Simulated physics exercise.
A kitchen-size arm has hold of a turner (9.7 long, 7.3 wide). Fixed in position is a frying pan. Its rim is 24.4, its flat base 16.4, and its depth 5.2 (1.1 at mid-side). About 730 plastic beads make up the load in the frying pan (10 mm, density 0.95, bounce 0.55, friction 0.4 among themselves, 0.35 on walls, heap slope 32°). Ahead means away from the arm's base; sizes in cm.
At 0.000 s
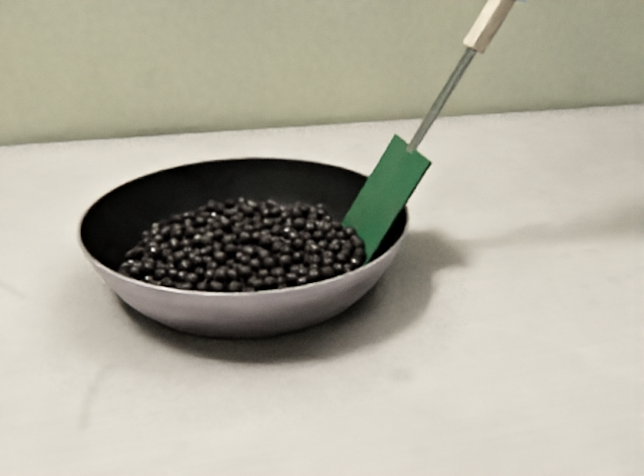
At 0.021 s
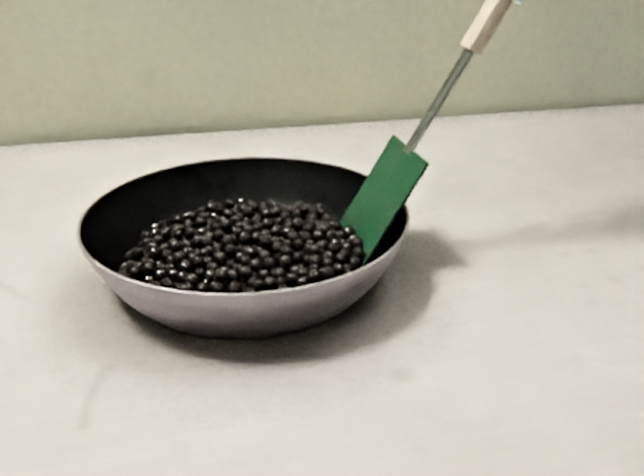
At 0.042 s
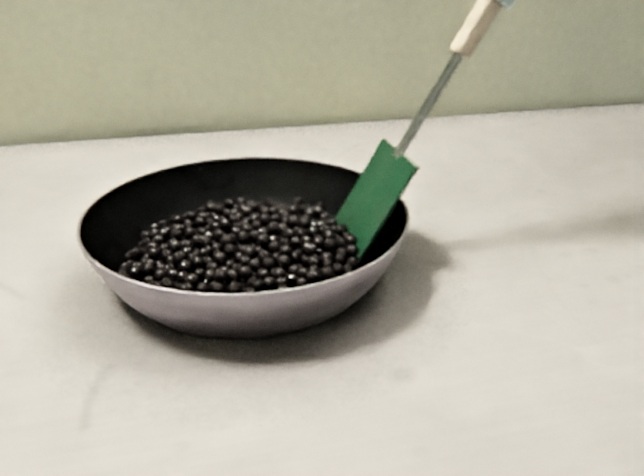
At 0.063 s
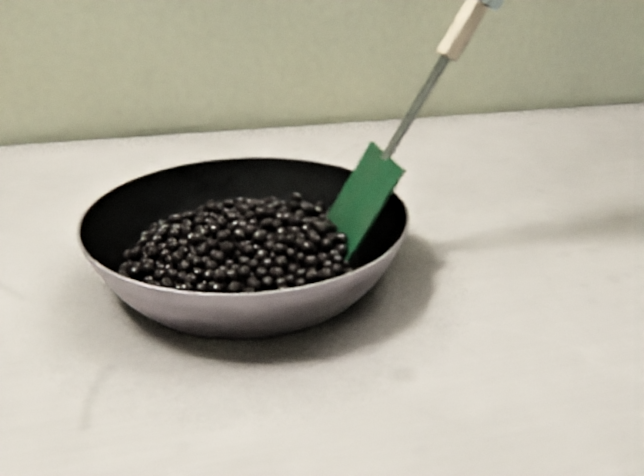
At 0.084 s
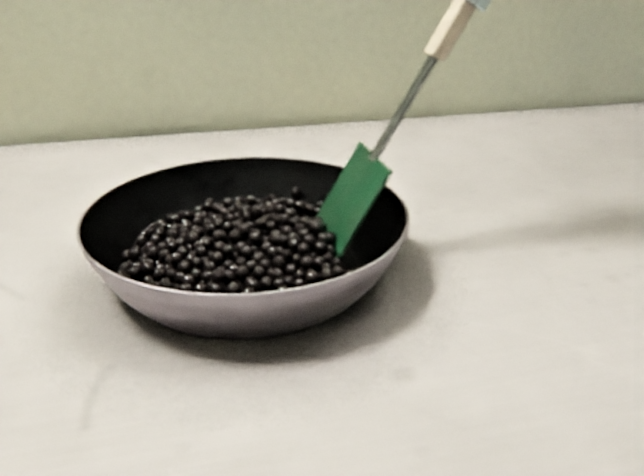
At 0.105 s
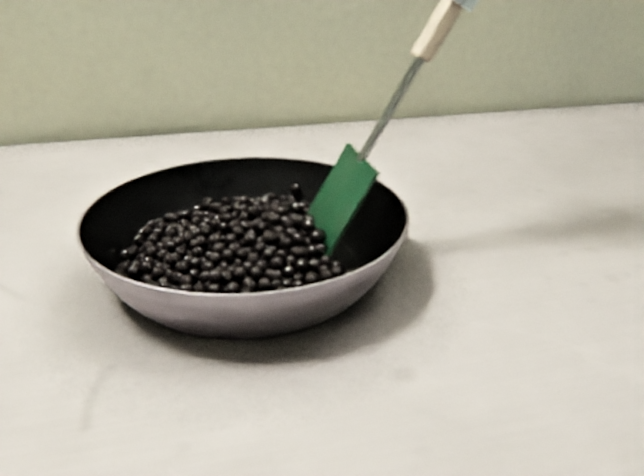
At first, a green turner with a pale handle leans into the right side of a dark frying pan holding a heap of small black beads. The turner then moves steadily left, still tilted, pushing the nearby beads so that the heap bunches up slightly while the pan stays still.
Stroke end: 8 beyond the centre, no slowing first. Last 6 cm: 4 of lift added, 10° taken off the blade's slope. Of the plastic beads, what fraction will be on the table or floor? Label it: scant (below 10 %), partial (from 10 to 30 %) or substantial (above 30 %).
Scant (below 10 %).
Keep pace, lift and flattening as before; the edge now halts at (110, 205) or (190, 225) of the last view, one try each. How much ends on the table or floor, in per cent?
Estimates, in order: 15 % and 0 %.
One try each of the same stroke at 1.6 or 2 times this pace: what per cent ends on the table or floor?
Around 10 per cent and around 20 per cent.
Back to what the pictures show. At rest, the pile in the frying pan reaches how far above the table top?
Some 6.0 cm above the table.
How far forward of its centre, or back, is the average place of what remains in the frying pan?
It sits some 3.5 centimetres ahead of centre.
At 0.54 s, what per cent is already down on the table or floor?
Close to 5 per cent of the load.
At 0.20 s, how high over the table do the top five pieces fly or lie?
Around 5 cm above the table.
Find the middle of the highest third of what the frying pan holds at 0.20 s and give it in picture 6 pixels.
At about (223, 240).
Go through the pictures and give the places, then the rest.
The turner top edge at (413, 147), sloping 60°; upper third of the load around (253, 245), from x 125 to 365, top at y 205; 729 in the frying pan, in the first picture.
The turner top edge at (410, 148), sloping 60°; upper third of the load around (253, 244), from x 120 to 365, top at y 205, in the second picture.
The turner top edge at (400, 152), sloping 60°; upper third of the load around (255, 241), from x 120 to 365, top at y 200, in the third picture.
The turner top edge at (387, 155), sloping 60°; upper third of the load around (254, 240), from x 120 to 365, top at y 195, in the fourth picture.
The turner top edge at (375, 156), sloping 60°; upper third of the load around (251, 240), from x 120 to 365, top at y 190, in the fifth picture.
The turner top edge at (363, 156), sloping 60°; upper third of the load around (250, 240), from x 120 to 360, top at y 190; 729 in the frying pan, in the sixth picture.
After 0.20 s, sloping 60°, highest piece 5 above the table; 729 in the frying pan.
After 0.30 s, sloping 55°, highest piece 6 above the table; 729 in the frying pan.
After 0.54 s, sloping 50°, highest piece 6 above the table; 707 in the frying pan, 21 on the table or floor, 1 on the blade or in flight.
After 1.59 s, sloping 50°, highest piece 6 above the table; 706 in the frying pan, 23 on the table or floor.
In the end, 706 in the frying pan, 23 on the table or floor. That is 3 % on the table or floor.
